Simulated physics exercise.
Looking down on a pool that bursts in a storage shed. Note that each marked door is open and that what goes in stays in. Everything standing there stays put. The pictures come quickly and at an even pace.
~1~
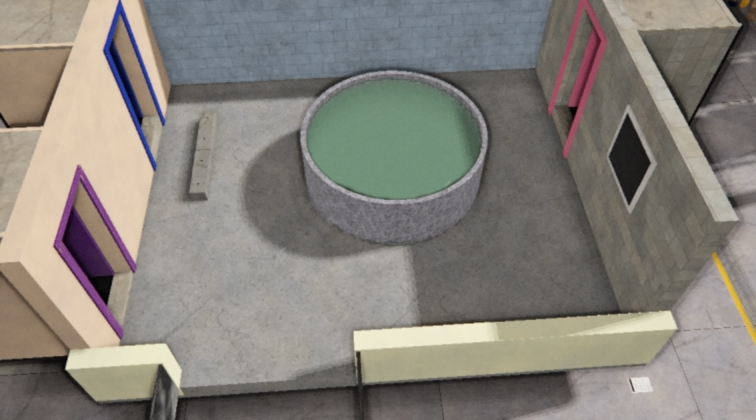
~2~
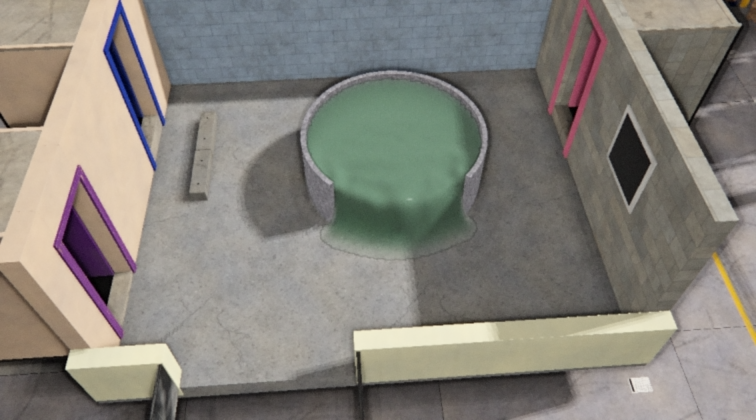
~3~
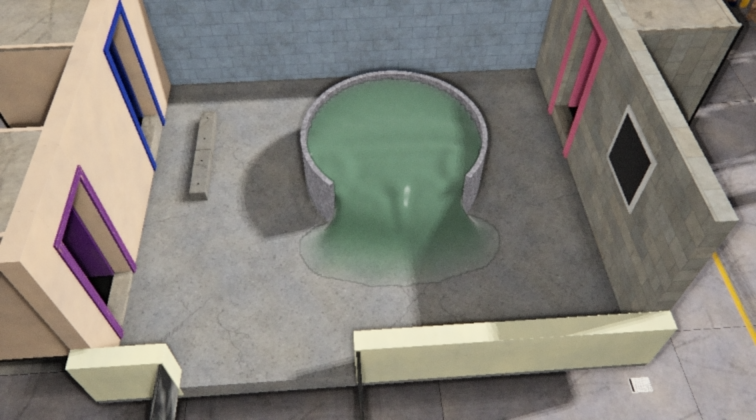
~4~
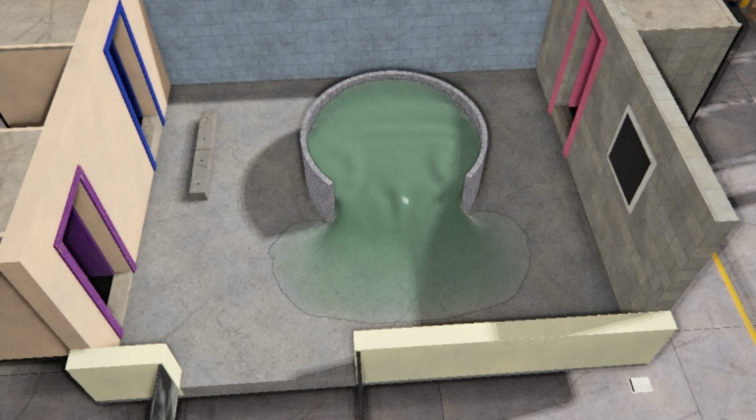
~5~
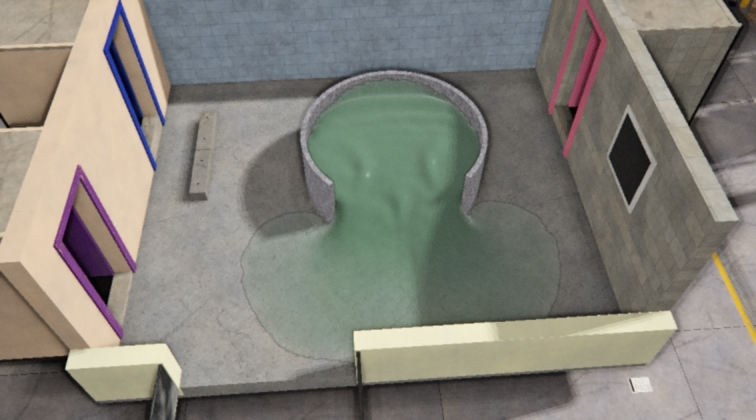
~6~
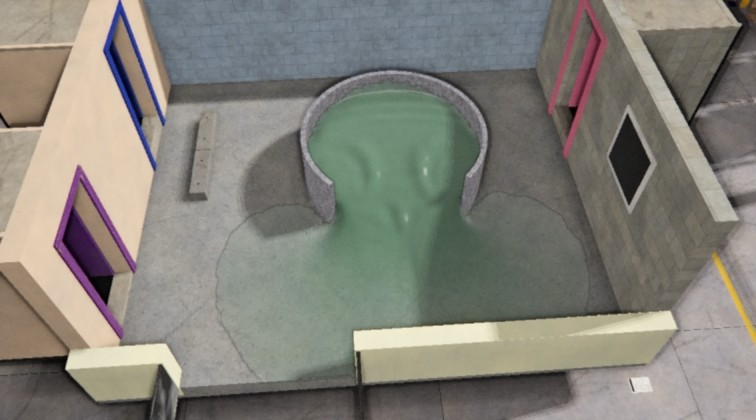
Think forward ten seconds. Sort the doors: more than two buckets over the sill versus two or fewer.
Sorted by door: Purple door - more than two; pink door - two or fewer; blue door - two or fewer.
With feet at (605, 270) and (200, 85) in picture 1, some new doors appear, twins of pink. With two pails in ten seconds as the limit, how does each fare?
Well, one comes out higher, the other comes out lower.
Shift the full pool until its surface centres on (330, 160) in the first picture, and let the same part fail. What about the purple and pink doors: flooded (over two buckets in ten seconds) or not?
I'd say purple door misses the threshold while pink door misses the threshold.
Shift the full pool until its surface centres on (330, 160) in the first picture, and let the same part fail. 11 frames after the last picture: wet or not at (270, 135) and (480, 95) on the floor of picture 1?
Note - point 1 still bare; point 2 still bare.
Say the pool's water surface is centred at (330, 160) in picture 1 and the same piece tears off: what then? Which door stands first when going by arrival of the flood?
One in purple.
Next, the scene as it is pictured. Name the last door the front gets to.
From what the pictures show, it's the blue door.
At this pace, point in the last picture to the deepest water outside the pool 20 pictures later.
I'd mark about pixel (619, 340).
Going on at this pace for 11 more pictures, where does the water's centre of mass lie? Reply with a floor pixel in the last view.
Point: (417, 241).
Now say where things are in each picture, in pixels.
In the first picture, the round tank at (394, 135) is whole and still.
In the second picture, the front is at (326, 230), out from the gap at (401, 226).
In the third picture, water pours out at (401, 229) and has run to (310, 258).
In the fourth picture, water pours out at (401, 232) and has run to (276, 250).
In the fifth picture, the front is at (253, 295), out from the gap at (401, 232).
In the sixth picture, the front is at a hidden place, out from the gap at (401, 232).
A moment on, water covers 40 % of the floor; the purple door wet at the sill, nothing in, the pink door not reached, the blue door not reached.
Next, water covers 40 % of the floor; the purple door wet at the sill, nothing in, the pink door not reached, the blue door not reached.
Then, water covers 65 % of the floor; the purple door under two buckets in, the pink door wet at the sill, nothing in, the blue door not reached.
Later, water covers 90 % of the floor; the purple door far over two buckets in, the pink door wet at the sill, nothing in, the blue door wet at the sill, nothing in.
In the end, water covers 95 % of the floor; the purple door far over two buckets in, the pink door wet at the sill, nothing in, the blue door wet at the sill, nothing in.
